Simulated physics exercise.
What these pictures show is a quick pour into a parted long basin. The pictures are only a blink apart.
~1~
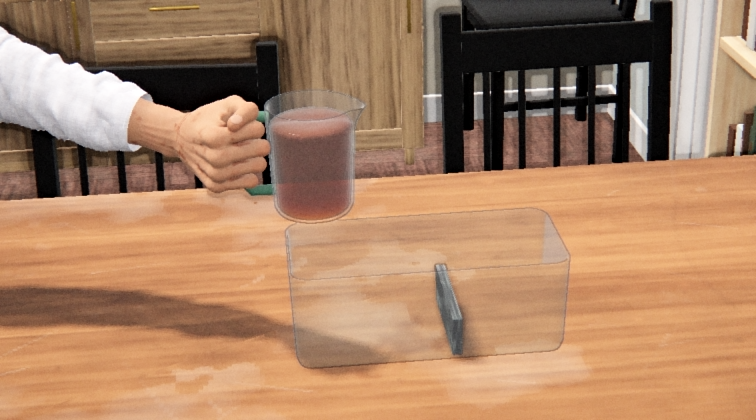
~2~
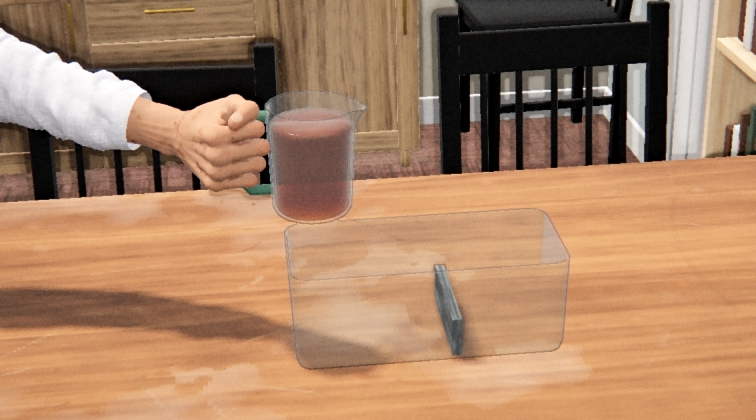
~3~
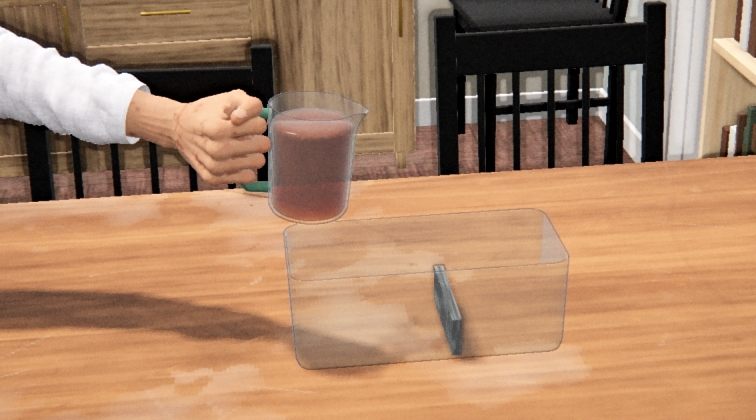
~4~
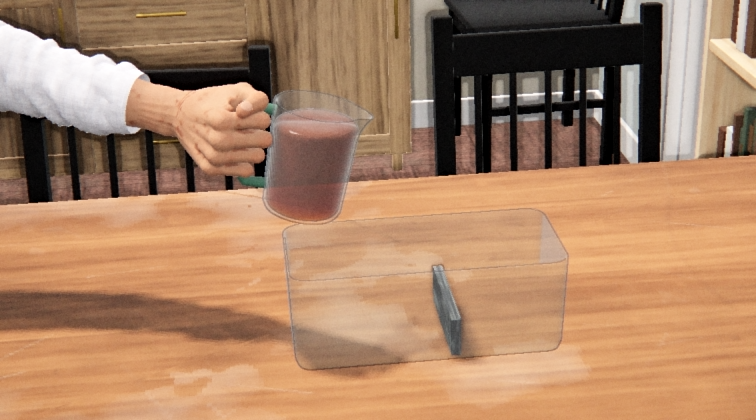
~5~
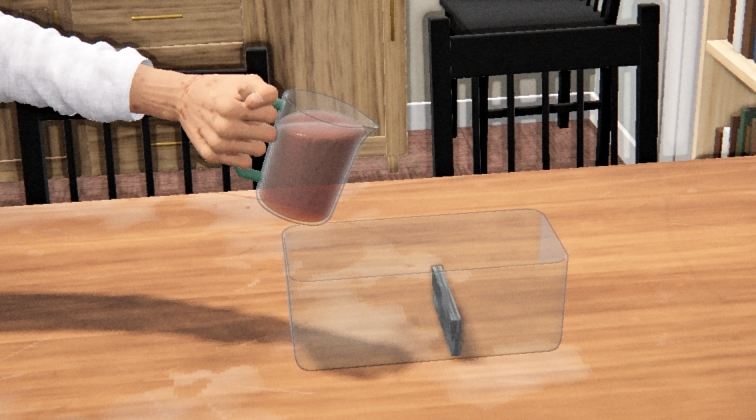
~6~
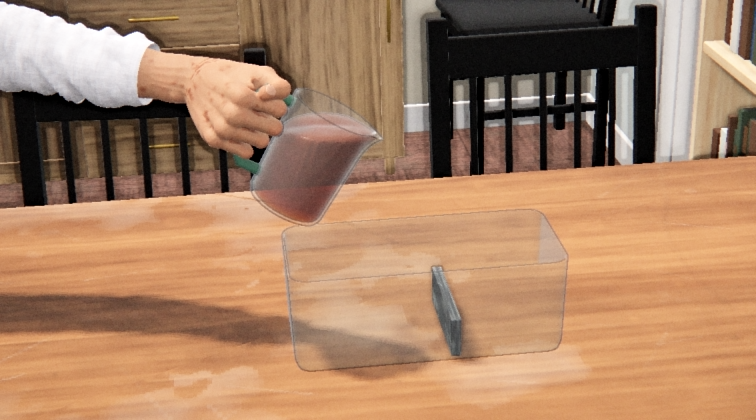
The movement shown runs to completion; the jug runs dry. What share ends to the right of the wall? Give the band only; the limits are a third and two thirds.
Short of a third.
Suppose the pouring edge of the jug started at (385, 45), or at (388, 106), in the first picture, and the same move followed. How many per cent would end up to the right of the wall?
90 %, then 75 %.
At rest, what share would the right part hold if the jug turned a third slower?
I'd say roughly 20 in every hundred ends up there.
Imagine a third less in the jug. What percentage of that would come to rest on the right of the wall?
The share comes to some 10 parts in a hundred.
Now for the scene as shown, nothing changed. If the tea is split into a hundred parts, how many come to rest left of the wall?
Around 80 %.
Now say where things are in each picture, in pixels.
It leans 0°; its right rim is at (366, 104); the tea meets the walls at (269, 122) and (353, 117); the long basin's rim runs from (288, 253) to (558, 235); the wall's top is at (449, 292), in the first picture.
It leans 1°; its right rim is at (367, 105); the tea meets the walls at (269, 122) and (353, 118), in the second picture.
It leans 5°; its right rim is at (369, 109); the tea meets the walls at (271, 121) and (355, 119), in the third picture.
It leans 12°; its right rim is at (374, 116); the tea meets the walls at (274, 122) and (359, 122), in the fourth picture.
It leans 20°; its right rim is at (379, 125); the tea meets the walls at (274, 132) and (366, 124), in the fifth picture.
It leans 30°; its right rim is at (383, 137); the tea meets the walls at (270, 145) and (375, 128), in the sixth picture.
A moment on, the jug is tipped on its side and 68 per cent is still to pour, 9 is left of the wall and 3 right of it.
Next, the jug is tipped on its side and 30 per cent is still to pour, 43 is left of the wall and 10 right of it.
Then the jug is tipped on its side and 11 per cent is still to pour, 62 is left of the wall and 20 right of it.
Later the jug is tipped on its side and 4 per cent is still to pour, 73 is left of the wall and 20 right of it.
In the end 78 per cent lies left of the wall, 21 right of it and 1 outside.
